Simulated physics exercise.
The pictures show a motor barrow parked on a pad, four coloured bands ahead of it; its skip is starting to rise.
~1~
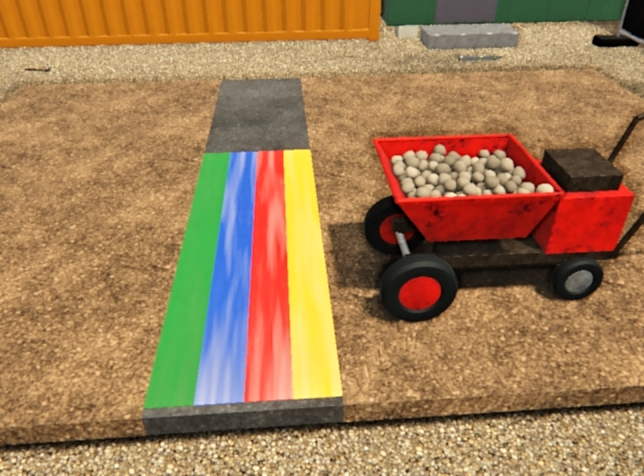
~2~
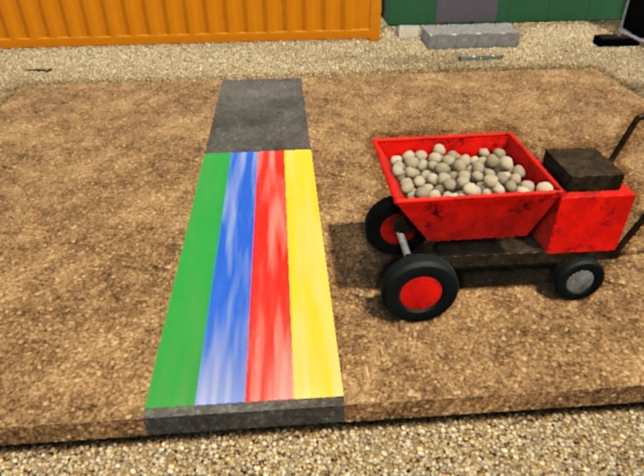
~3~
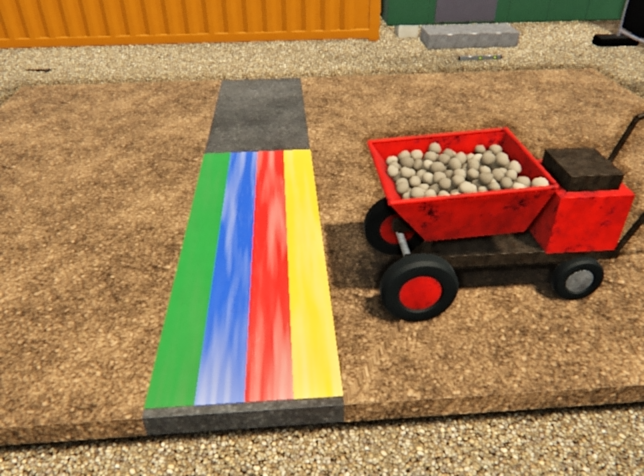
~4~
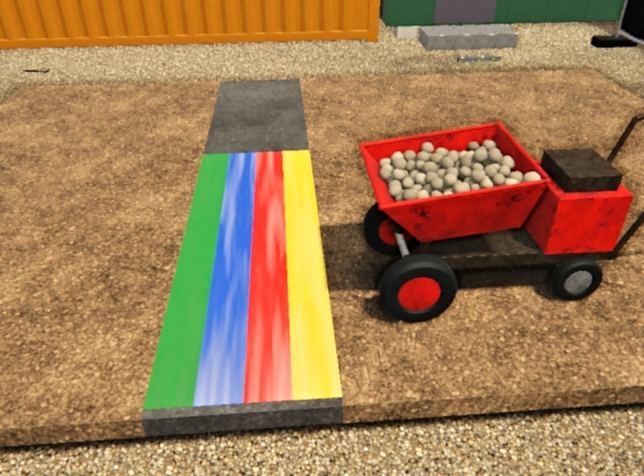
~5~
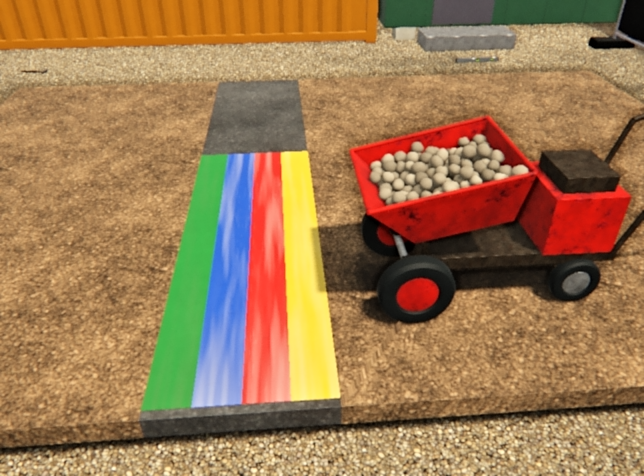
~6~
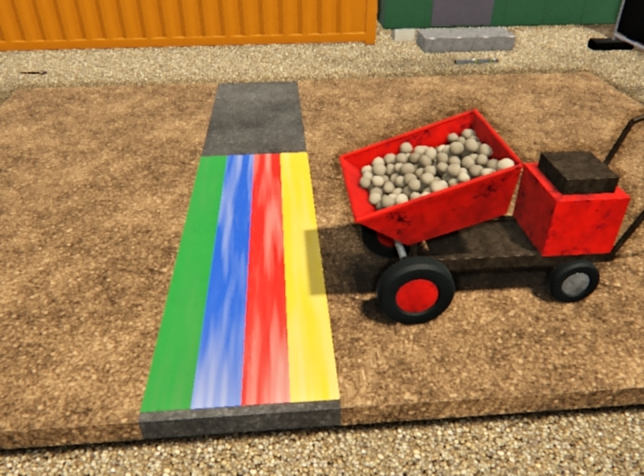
A red motor barrow loaded with rounded pebbles stood to the right of green, blue, red and yellow bands, and its skip gradually tilted toward the left, its back end rising while the wheels stayed put.
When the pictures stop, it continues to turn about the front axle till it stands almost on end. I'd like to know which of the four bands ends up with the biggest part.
The biggest part ends up on the red band.
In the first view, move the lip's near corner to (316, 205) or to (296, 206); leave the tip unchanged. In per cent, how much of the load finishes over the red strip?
0 % and 0 %.
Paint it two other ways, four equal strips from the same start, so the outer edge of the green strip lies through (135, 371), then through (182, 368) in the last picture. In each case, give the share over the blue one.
Shares: Near 30 %; near 20 %.
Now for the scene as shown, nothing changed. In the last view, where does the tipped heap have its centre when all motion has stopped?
Near (250, 289).
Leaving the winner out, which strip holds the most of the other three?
The strip in second place is blue.
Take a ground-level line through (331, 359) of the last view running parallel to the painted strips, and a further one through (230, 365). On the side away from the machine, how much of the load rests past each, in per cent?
First 90 in a hundred, second 40 in a hundred.
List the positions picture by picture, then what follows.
In the first frame, lip of the skip (398, 201), level; top of the load (464, 178), river pebbles; yellow strip (314, 352); red strip (269, 355); blue strip (223, 358); green strip (177, 360).
In the second frame, lip of the skip (397, 202), level; top of the load (464, 177).
In the third frame, lip of the skip (391, 203), tipped barely; top of the load (481, 172).
In the fourth frame, lip of the skip (381, 207), tipped a little; top of the load (474, 169).
In the fifth frame, lip of the skip (369, 213), tipped a little; top of the load (464, 166).
In the sixth frame, lip of the skip (357, 221), tipped clearly; top of the load (473, 160); yellow strip (311, 355); red strip (266, 358); blue strip (220, 361); green strip (174, 364).
Just after the last frame, skip tipped steeply; every one in the skip.
A moment on, skip tipped right over; roughly half in the skip; about a tenth over the yellow strip; roughly a third over the red strip; about a tenth over the blue strip; just a few over the green strip; just a few falling.
Further on, skip tipped right over; about a tenth in the skip; about a tenth over the yellow strip; roughly a third over the red strip; roughly a quarter over the blue strip; about a tenth over the green strip; about a tenth off the paint.
When it is over, skip tipped right over; about a tenth in the skip; about a tenth over the yellow strip; roughly a third over the red strip; roughly a quarter over the blue strip; about a tenth over the green strip; about a tenth off the paint.
